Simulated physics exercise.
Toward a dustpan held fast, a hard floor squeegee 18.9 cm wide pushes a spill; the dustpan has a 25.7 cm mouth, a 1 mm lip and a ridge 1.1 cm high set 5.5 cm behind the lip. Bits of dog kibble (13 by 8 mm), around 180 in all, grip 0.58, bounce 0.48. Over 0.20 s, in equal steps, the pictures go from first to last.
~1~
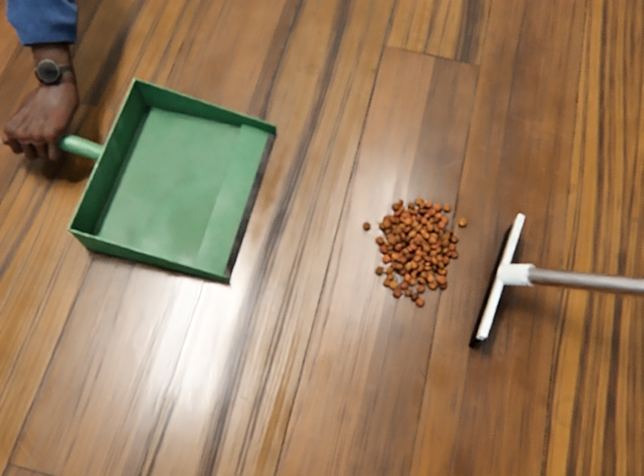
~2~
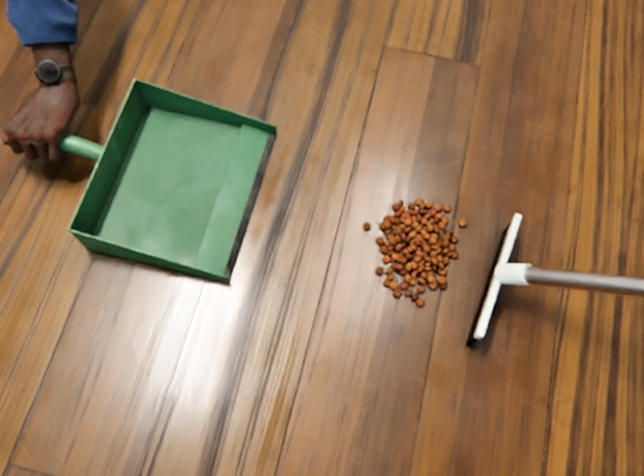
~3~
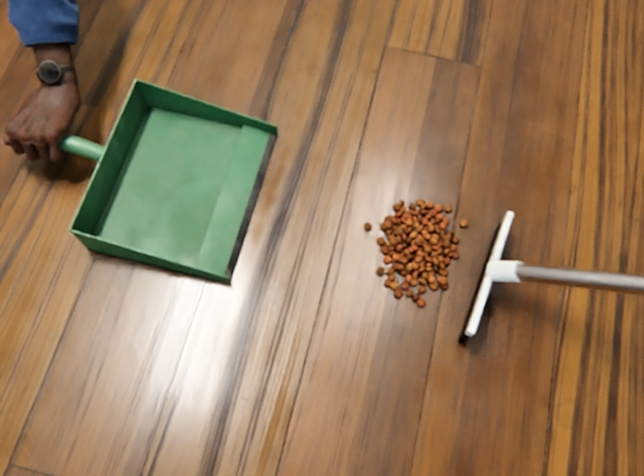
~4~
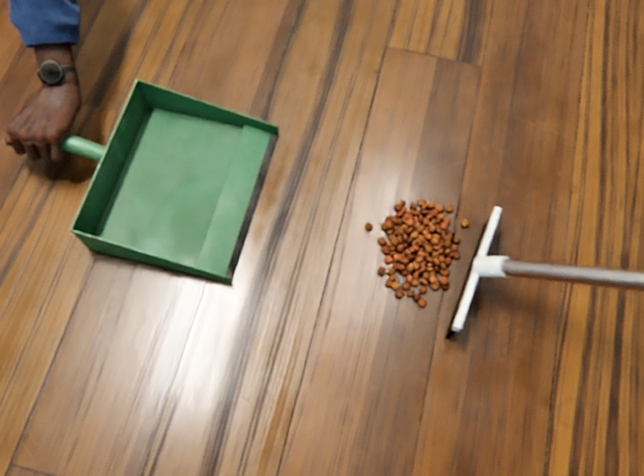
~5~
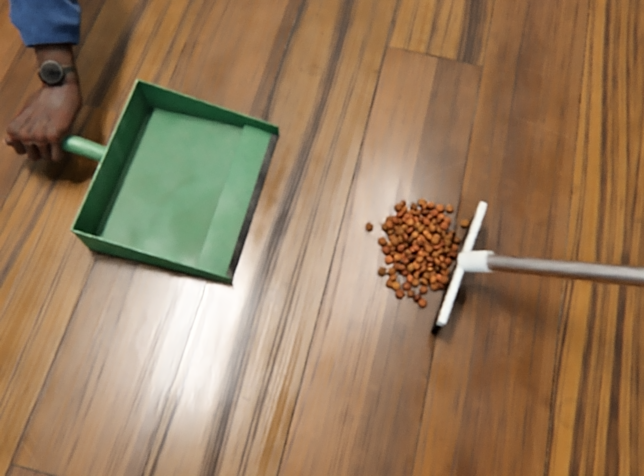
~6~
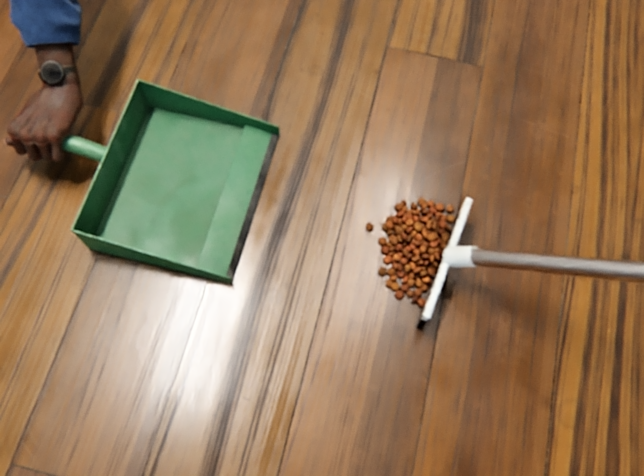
A white-bladed squeegee on a pale metal pole slides slowly leftward across a glossy, brown-striped wooden floor, seen from above by a still camera. It closes the gap to a small heap of reddish-brown kibble right of centre, meets its right edge and presses those pieces slightly together. At left, a hand with a dark watch and blue sleeve holds a green dustpan still, its open side facing the heap.
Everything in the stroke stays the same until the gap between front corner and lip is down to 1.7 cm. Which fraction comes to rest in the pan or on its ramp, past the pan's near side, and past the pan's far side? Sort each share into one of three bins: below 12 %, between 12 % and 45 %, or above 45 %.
Pan: Between 12 % and 45 %; near side: Below 12 %; far side: Below 12 %.
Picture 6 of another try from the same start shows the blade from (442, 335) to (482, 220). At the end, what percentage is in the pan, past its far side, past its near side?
Pan: 5, far side: 0, near side: 5.
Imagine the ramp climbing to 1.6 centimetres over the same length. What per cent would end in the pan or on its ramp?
That change would give about 25 per cent.
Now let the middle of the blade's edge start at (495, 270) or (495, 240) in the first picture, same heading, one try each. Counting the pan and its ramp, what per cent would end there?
Roughly 35 % and 35 %.
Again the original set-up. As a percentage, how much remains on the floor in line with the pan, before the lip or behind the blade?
Some 70 per cent of them end up there.
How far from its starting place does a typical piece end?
26 cm, roughly.
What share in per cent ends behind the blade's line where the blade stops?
About 15 percent.
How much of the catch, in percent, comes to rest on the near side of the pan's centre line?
Something like 50 per cent of the catch.
Then, 0.24 s after the last picture, middle of the blade 16 cm from the lip; 0 % over the lip, far side 0 %, near side 0 %.
Then, 0.39 s after the last picture, middle of the blade 8 cm from the lip; 0 % over the lip, far side 0 %, near side 0 %.
Then, 0.68 s after the last picture, middle of the blade 3 cm from the lip; 25 % over the lip, far side 0 %, near side 0 %.
In the end, pan 25 %, near side 0 %, far side 0 %, in front of the lip or behind the blade 70 %.
